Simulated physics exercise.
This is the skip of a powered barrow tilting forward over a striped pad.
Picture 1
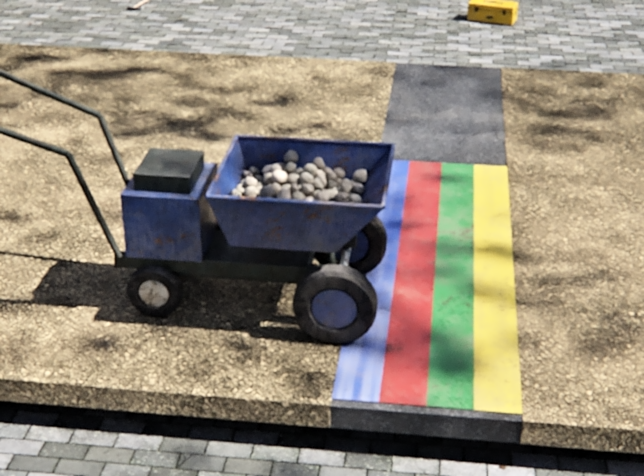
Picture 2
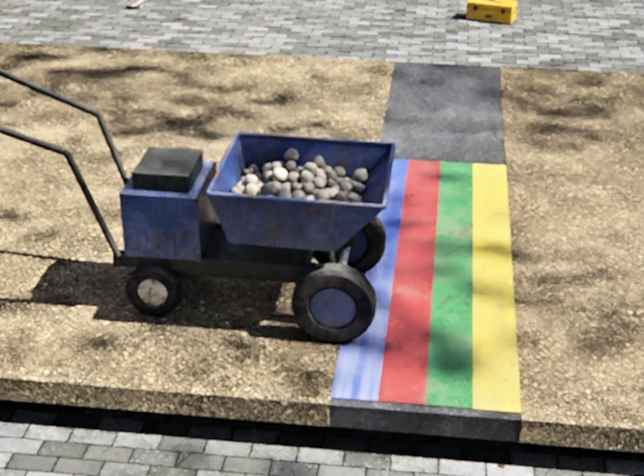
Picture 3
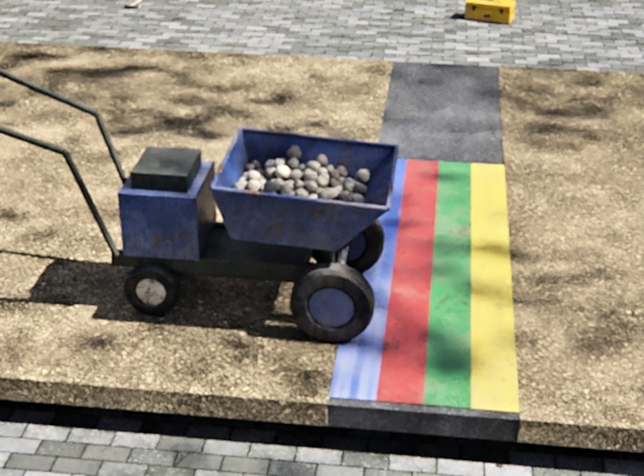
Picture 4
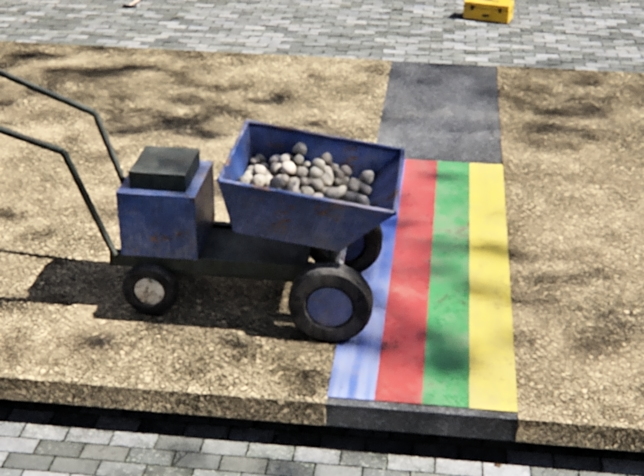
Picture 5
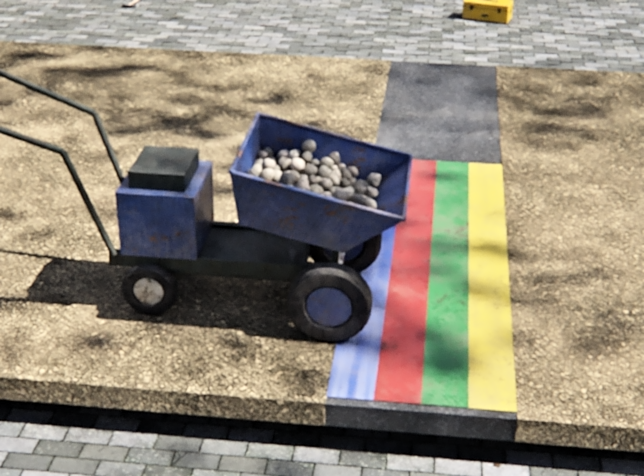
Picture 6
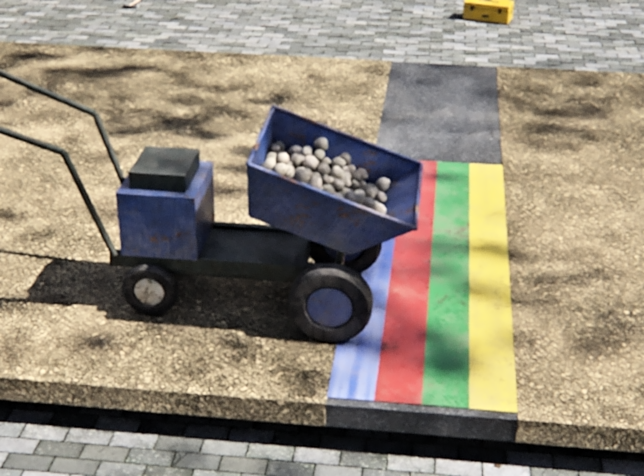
The blue skip full of pebbles gradually tilts forward to the right beside colourful painted stripes.
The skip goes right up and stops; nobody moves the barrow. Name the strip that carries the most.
Most lies over the yellow band.
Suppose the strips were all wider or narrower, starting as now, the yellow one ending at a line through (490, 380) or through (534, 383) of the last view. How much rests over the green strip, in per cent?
First some 0, then 20 per cent.
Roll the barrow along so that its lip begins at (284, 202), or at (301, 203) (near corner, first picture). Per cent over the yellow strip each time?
Roughly 10 per cent, and 10 per cent.
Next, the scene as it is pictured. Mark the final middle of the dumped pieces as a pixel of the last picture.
Near (501, 313).
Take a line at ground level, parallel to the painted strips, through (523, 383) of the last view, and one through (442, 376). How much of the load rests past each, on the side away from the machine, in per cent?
First some 20, then 70 per cent.
Soon after the last picture, skip tipped steeply; all in the skip.
A little later, skip tipped right over; about two thirds in the skip; a small part over the green strip; about a quarter over the yellow strip; a stray few off the paint.
Later still, skip tipped right over; about a third in the skip; a small part over the green strip; about a third over the yellow strip; about a quarter off the paint.
At rest, skip tipped right over; about a third in the skip; none over the blue strip; none over the red strip; a small part over the green strip; about a third over the yellow strip; about a quarter off the paint.
